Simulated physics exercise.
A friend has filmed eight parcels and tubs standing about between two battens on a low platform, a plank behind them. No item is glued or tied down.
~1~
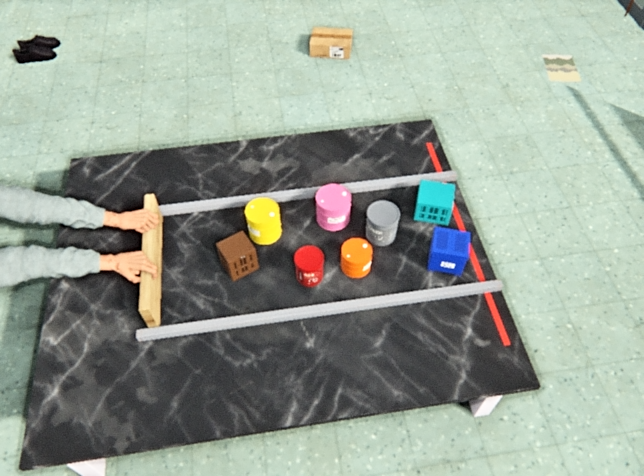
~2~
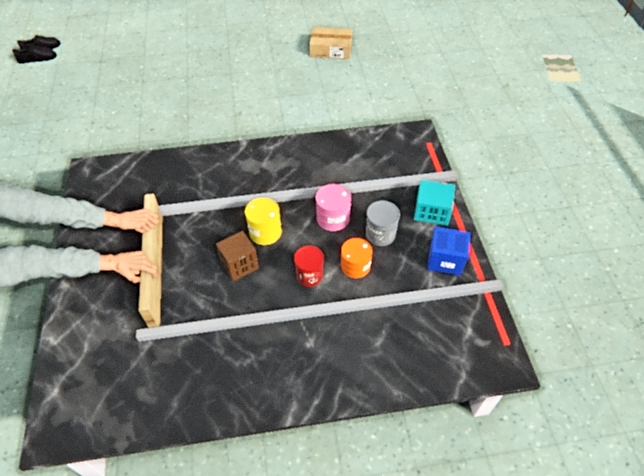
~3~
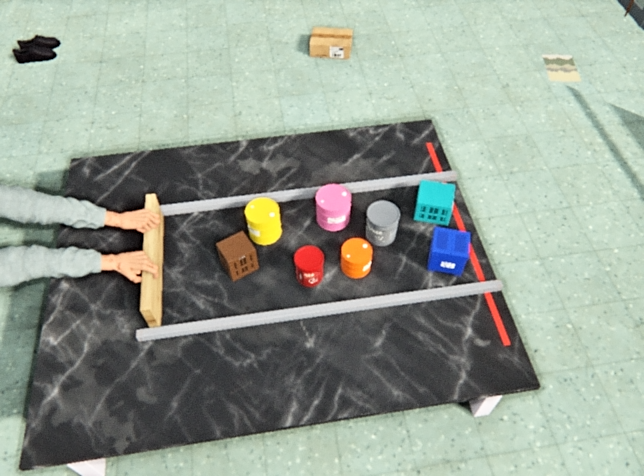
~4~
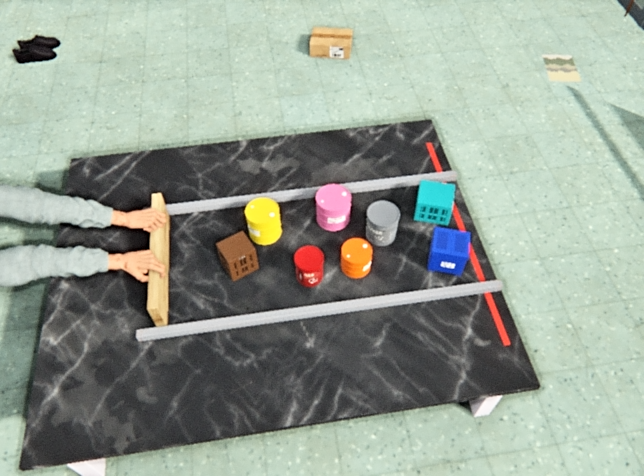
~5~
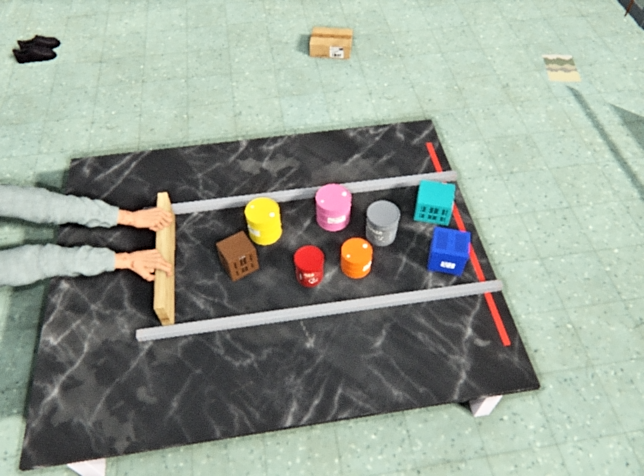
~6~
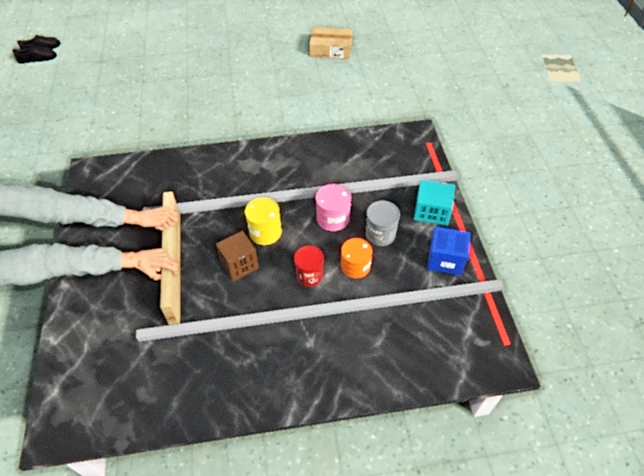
The video shows two hands holding a wooden plank at the left of a dark platform, then sliding it slightly right between two grey battens, while the colourful crates and canisters ahead of it stay still.
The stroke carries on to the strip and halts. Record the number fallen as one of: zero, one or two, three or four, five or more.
No fewer than five are pushed off.
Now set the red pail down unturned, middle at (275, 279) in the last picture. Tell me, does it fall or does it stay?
Note: Red pail is safe.
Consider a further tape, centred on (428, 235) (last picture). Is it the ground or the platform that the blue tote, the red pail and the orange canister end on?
Okay, so the blue tote ends up down, the red pail is still on top, and finally the orange canister is still on top.
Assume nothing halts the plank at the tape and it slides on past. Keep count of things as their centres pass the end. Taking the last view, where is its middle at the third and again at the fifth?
At roughly (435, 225), then roughly (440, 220).
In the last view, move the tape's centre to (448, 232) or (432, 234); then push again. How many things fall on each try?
You'd count 5 the first time and 2 the second.
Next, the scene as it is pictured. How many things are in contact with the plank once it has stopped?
I count 2 of them.
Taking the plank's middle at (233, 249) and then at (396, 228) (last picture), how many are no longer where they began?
At the first point the count is 1, at the second it's 8.
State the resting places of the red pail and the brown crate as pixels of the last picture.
Final positions: Near (492, 253); near (484, 230).
A little later, none off yet; turquoise crate at rest near (434, 202); blue tote at rest near (448, 252); grey pail at rest near (382, 224).
When it is over, the number that fall off is five or more; down, yellow canister, pink canister, orange canister, grey pail, blue tote and turquoise crate.
